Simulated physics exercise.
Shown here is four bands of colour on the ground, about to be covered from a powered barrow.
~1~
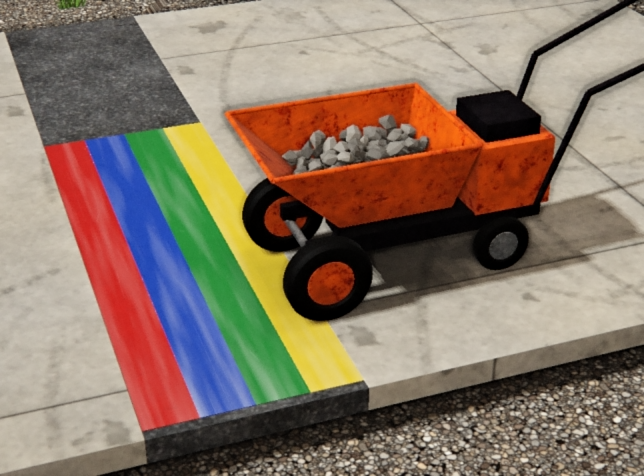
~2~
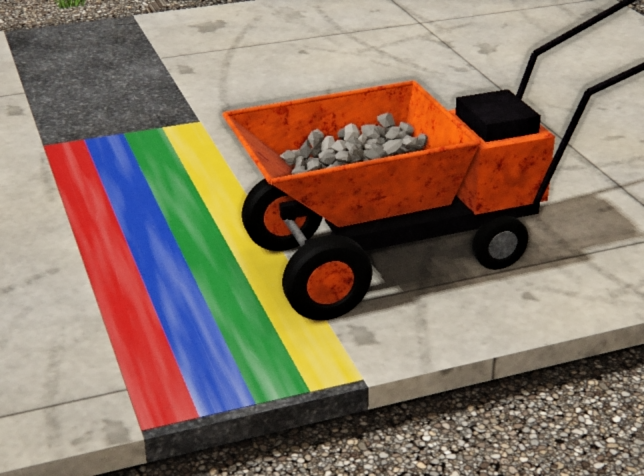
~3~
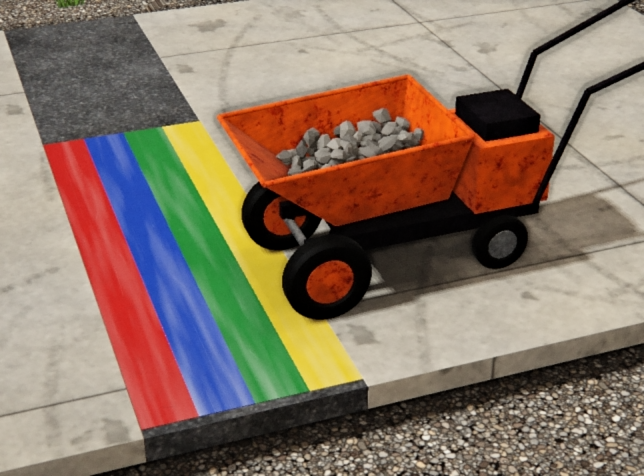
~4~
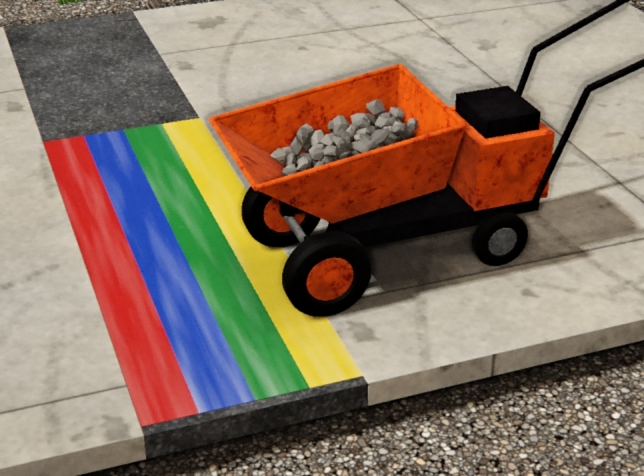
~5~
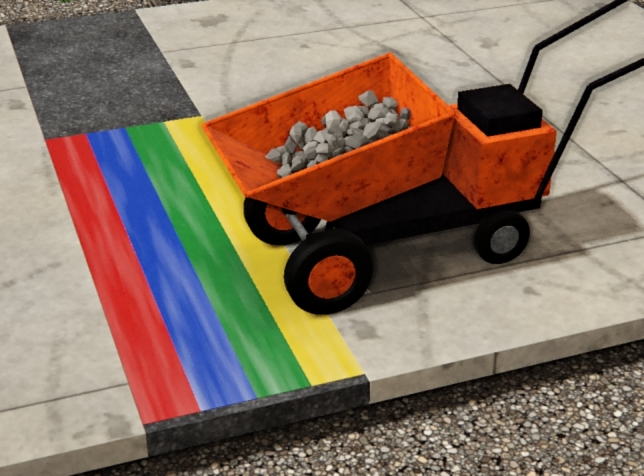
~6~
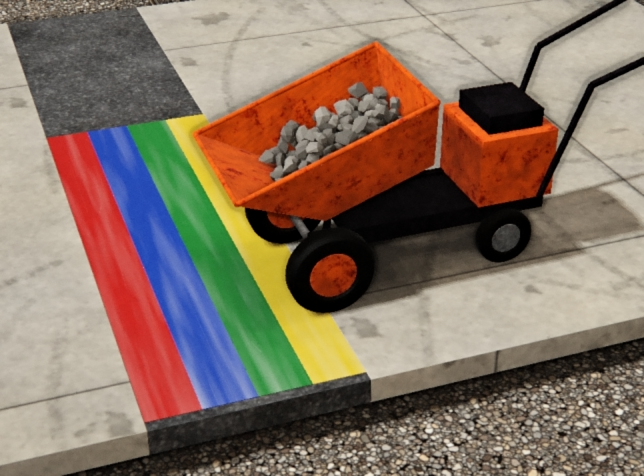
At first, an orange powered barrow heaped with broken grey stones sits with its skip level beside red, blue, green and yellow strips on the paving. The back of the skip then rises gradually while its front lip lowers leftward over the yellow strip, leaving the skip clearly tilted with the stones still inside.
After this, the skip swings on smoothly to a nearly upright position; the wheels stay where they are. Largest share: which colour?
Colour: Red.
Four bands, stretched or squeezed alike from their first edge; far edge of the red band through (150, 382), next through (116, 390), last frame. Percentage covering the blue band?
In turn, 10 and 30 in a hundred.
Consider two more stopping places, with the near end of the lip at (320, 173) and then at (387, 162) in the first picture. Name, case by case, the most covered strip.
One: The blue one. Two: The strip in green.
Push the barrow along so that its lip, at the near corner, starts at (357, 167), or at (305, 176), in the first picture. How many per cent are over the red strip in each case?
Close to 10 in a hundred, and close to 20 in a hundred.
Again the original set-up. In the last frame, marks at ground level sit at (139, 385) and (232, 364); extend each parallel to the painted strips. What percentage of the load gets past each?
Close to 20 and 70 per cent respectively.
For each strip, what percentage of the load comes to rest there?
Yellow strip = 0 %; green strip = 0 %; blue strip = 15 %; red strip = 35 %.
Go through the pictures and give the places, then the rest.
The first picture shows lip of the skip (274, 181), level; top of the load (370, 158), broken stones; yellow strip (316, 349); green strip (264, 360); blue strip (211, 372); red strip (156, 384).
The second picture shows lip of the skip (271, 182), level; top of the load (369, 157).
The third picture shows lip of the skip (265, 185), tipped barely; top of the load (374, 146).
The fourth picture shows lip of the skip (256, 188), tipped a little; top of the load (376, 137).
The fifth picture shows lip of the skip (247, 195), tipped a little; top of the load (384, 132).
The sixth picture shows lip of the skip (237, 205), tipped clearly; top of the load (374, 124); yellow strip (318, 341); green strip (266, 352); blue strip (213, 364); red strip (158, 375).
Just after the last frame, skip tipped steeply; every one in the skip.
A moment on, skip tipped right over; roughly two thirds in the skip; about a tenth over the blue strip; about a tenth over the red strip; just a few off the paint.
Further on, skip tipped right over; roughly a quarter in the skip; about a tenth over the blue strip; roughly a third over the red strip; roughly a quarter off the paint.
When it is over, skip tipped right over; roughly a quarter in the skip; not one over the yellow strip; not one over the green strip; about a tenth over the blue strip; roughly a third over the red strip; roughly a quarter off the paint.
